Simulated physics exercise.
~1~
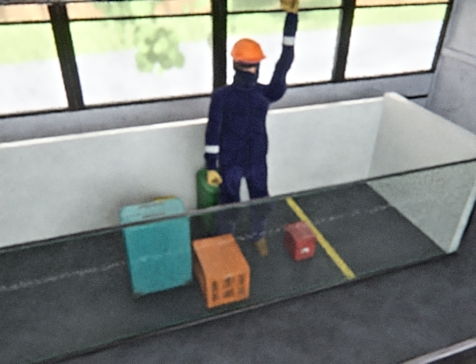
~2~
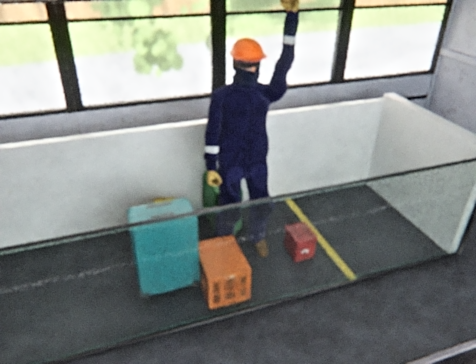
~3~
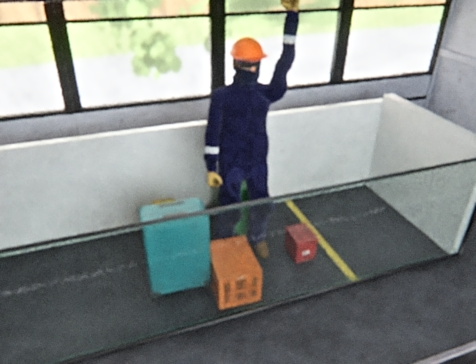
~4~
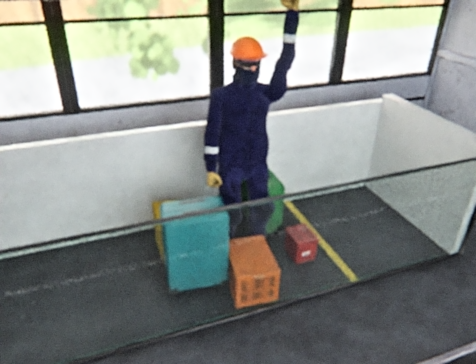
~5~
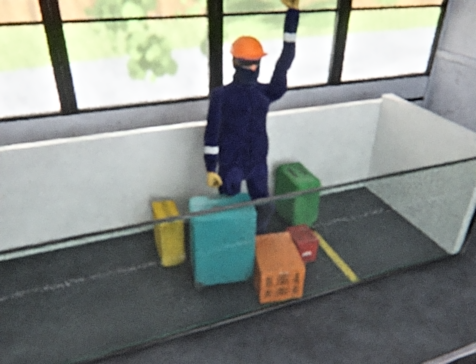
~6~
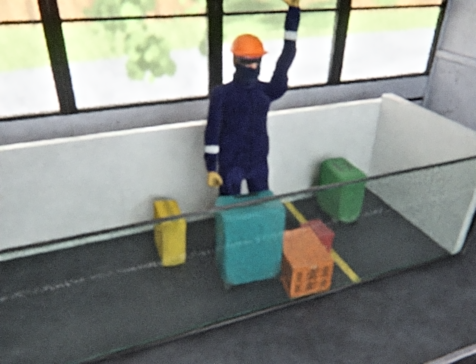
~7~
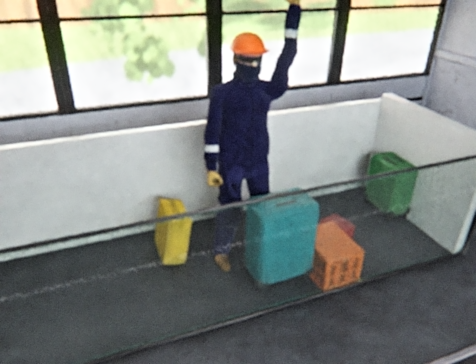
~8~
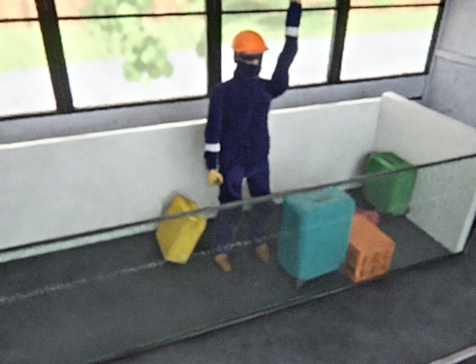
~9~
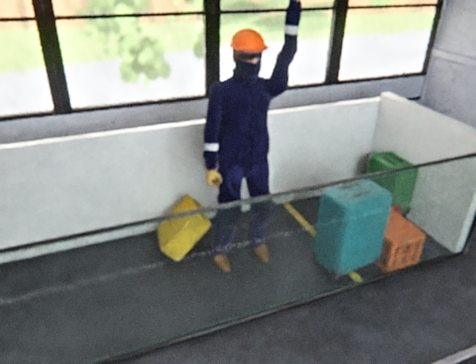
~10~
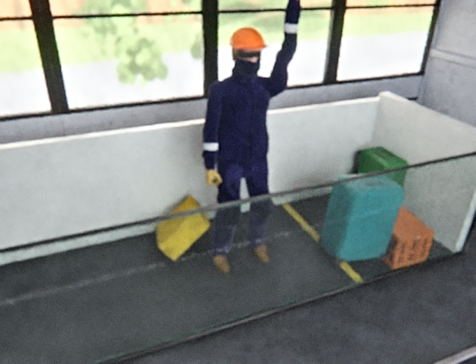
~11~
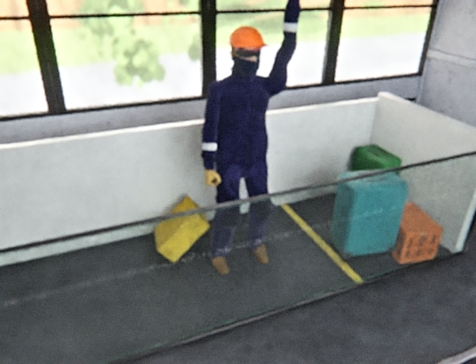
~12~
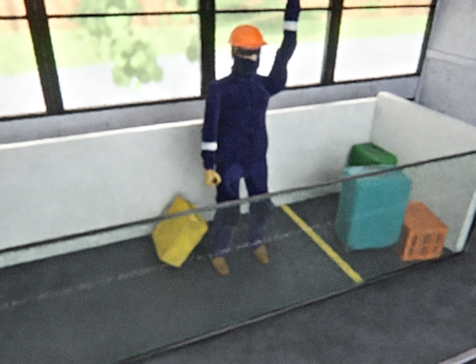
We see a passenger in an orange helmet standing with one arm raised as teal and green cases, an orange crate and a red tub slide right past a yellow line, ending near the far wall, while a yellow carton tips and stays leaning left of it.
